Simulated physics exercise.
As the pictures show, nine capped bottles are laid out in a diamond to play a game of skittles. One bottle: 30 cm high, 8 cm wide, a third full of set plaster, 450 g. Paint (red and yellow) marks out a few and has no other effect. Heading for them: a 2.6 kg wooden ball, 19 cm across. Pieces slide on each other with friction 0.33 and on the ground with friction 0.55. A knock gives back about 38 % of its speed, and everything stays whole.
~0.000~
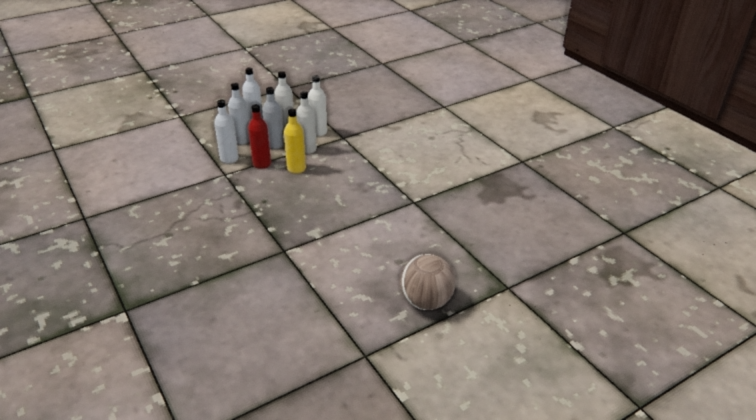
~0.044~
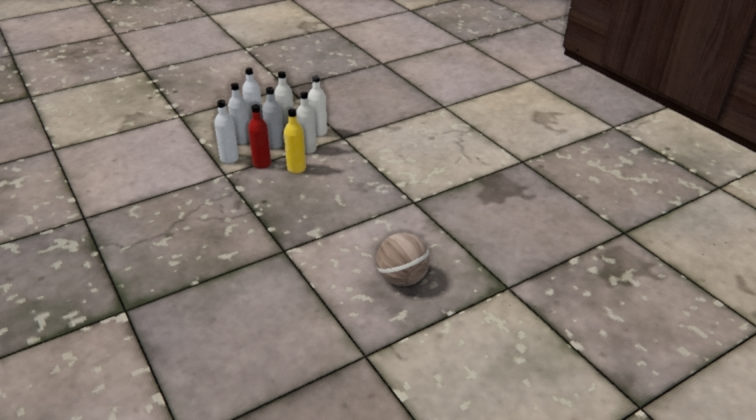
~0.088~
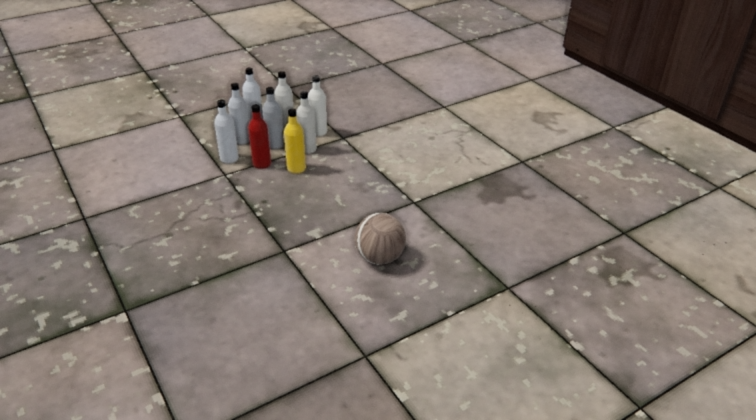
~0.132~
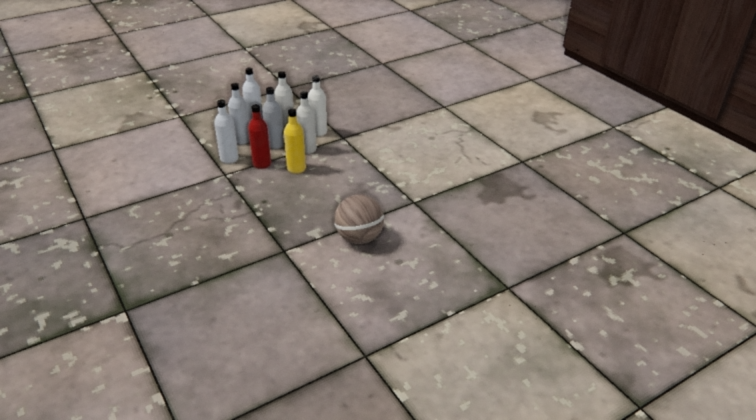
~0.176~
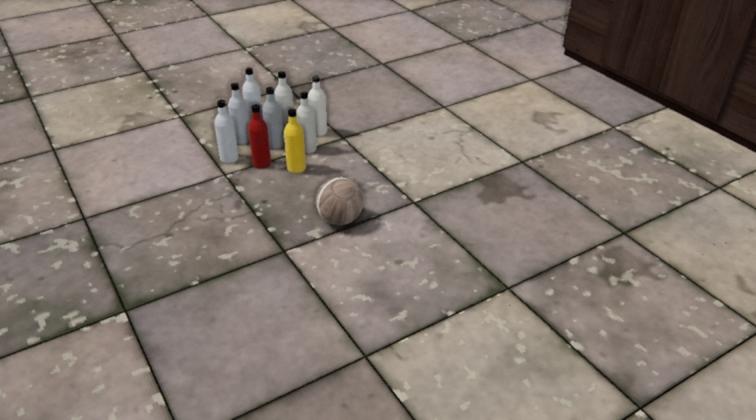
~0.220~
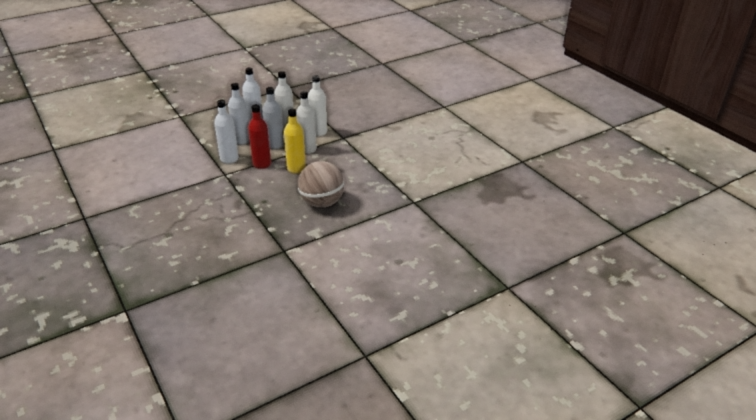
A wooden ball rolls across the stone tiles toward a cluster of nine capped bottles.
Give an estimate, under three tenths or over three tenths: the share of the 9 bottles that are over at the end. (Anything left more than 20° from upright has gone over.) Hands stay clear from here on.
Over three tenths.
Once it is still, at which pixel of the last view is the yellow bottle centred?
Around (309, 94).
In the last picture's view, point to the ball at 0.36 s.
(277, 147), roughly.
After 0.36 s, ball still moving; 2 of the 9 bottles over; yellow bottle leaning 27°; red bottle leaning 23°.
After 0.48 s, ball still moving; 1 of the 9 bottles over; red bottle leaning 19°; yellow bottle leaning 19°.
After 0.64 s, ball still moving; 5 of the 9 bottles over; red bottle lying flat; yellow bottle leaning 18°.
After 1.08 s, ball still moving; 4 of the 9 bottles over; red bottle lying flat; yellow bottle shifted 43 cm.
By the end (1.9 s), ball rolling away; 4 of the 9 bottles over; red bottle lying flat; yellow bottle shifted 43 cm. That is 44 per cent. As the last picture would show them, middles, red bottle near (180, 112), yellow bottle near (309, 94).
